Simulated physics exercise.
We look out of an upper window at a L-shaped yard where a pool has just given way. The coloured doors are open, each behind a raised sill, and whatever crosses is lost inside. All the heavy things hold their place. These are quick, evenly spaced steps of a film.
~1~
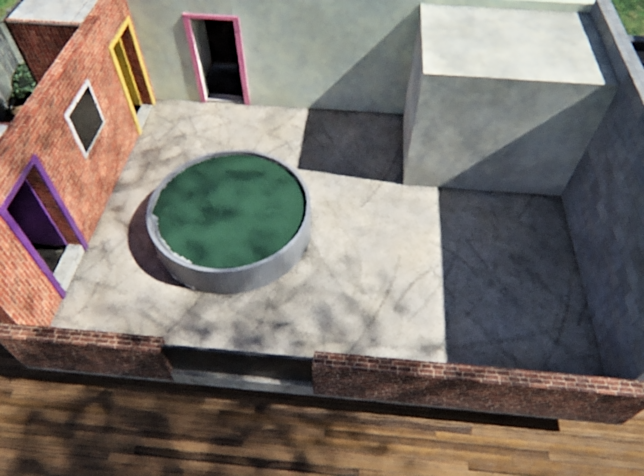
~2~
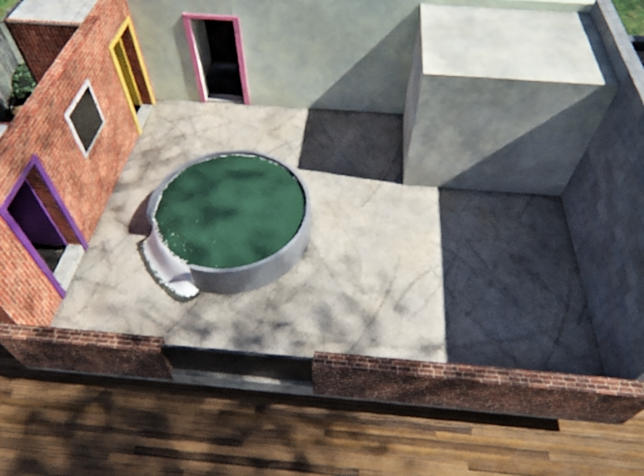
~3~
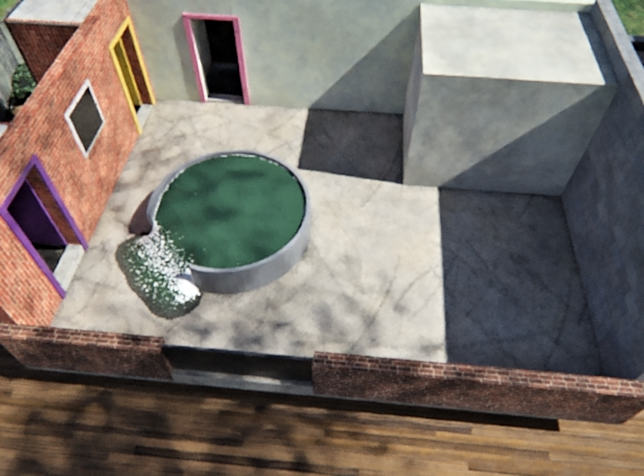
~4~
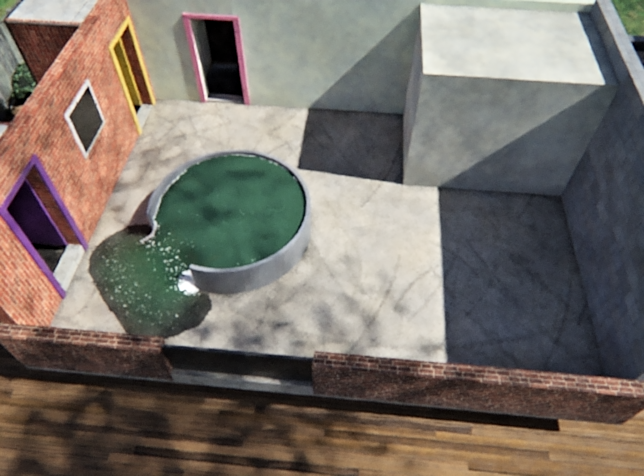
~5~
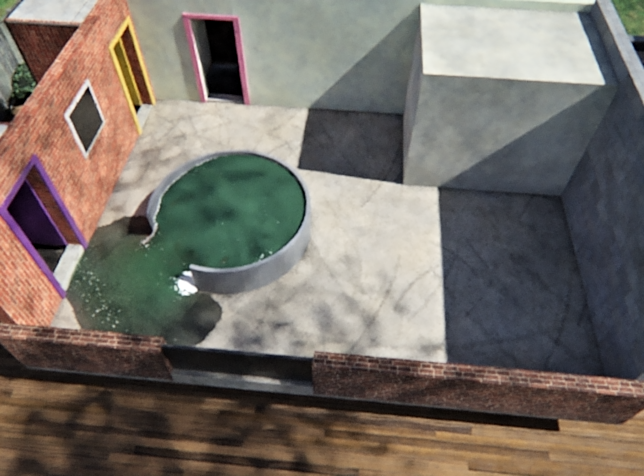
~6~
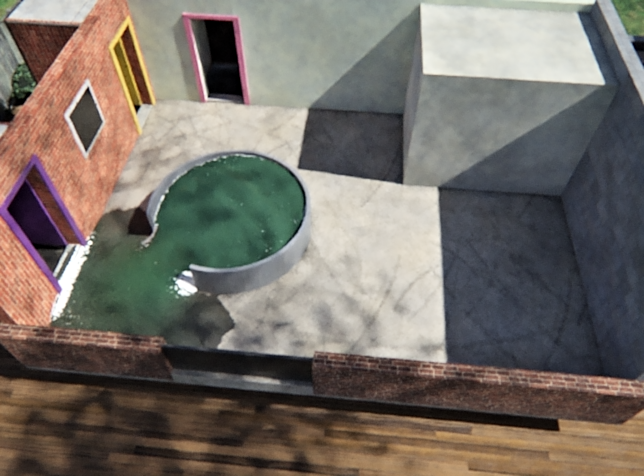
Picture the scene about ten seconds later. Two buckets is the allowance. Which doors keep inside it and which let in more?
My prediction: Yellow door: Tops two buckets; purple door: Tops two buckets; pink door: Tops two buckets.
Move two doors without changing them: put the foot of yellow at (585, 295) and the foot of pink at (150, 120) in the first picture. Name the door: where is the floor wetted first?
The one to pick is the one in purple.
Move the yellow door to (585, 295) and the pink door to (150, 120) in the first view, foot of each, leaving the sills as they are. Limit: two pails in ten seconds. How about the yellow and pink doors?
Yellow: Comes in high; pink: Comes in high.
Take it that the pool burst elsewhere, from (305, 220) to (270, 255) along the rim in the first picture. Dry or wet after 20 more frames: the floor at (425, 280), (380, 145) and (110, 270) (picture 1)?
So that's waterlogged for the first, left bare for the second and left bare for the third.
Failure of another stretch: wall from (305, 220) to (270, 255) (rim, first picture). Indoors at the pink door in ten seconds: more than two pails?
One by one: Pink holds.
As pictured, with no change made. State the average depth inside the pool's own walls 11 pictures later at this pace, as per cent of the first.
My best guess is about 60 per cent.
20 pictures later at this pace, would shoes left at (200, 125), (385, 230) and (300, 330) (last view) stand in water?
Point 1: Not wet; point 2: Not wet; point 3: Drenched.
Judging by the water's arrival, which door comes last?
I'd say the pink door.
A moment on, water covers 15 % of the floor; the yellow door not reached, the purple door under two buckets in, the pink door not reached.
Next, water covers 20 % of the floor; the yellow door not reached, the purple door far over two buckets in, the pink door not reached.
Then, water covers 35 % of the floor; the yellow door not reached, the purple door far over two buckets in, the pink door not reached.
Later, water covers 80 % of the floor; the yellow door under two buckets in, the purple door far over two buckets in, the pink door over two buckets in.
In the end, water covers 100 % of the floor; the yellow door far over two buckets in, the purple door far over two buckets in, the pink door over two buckets in.
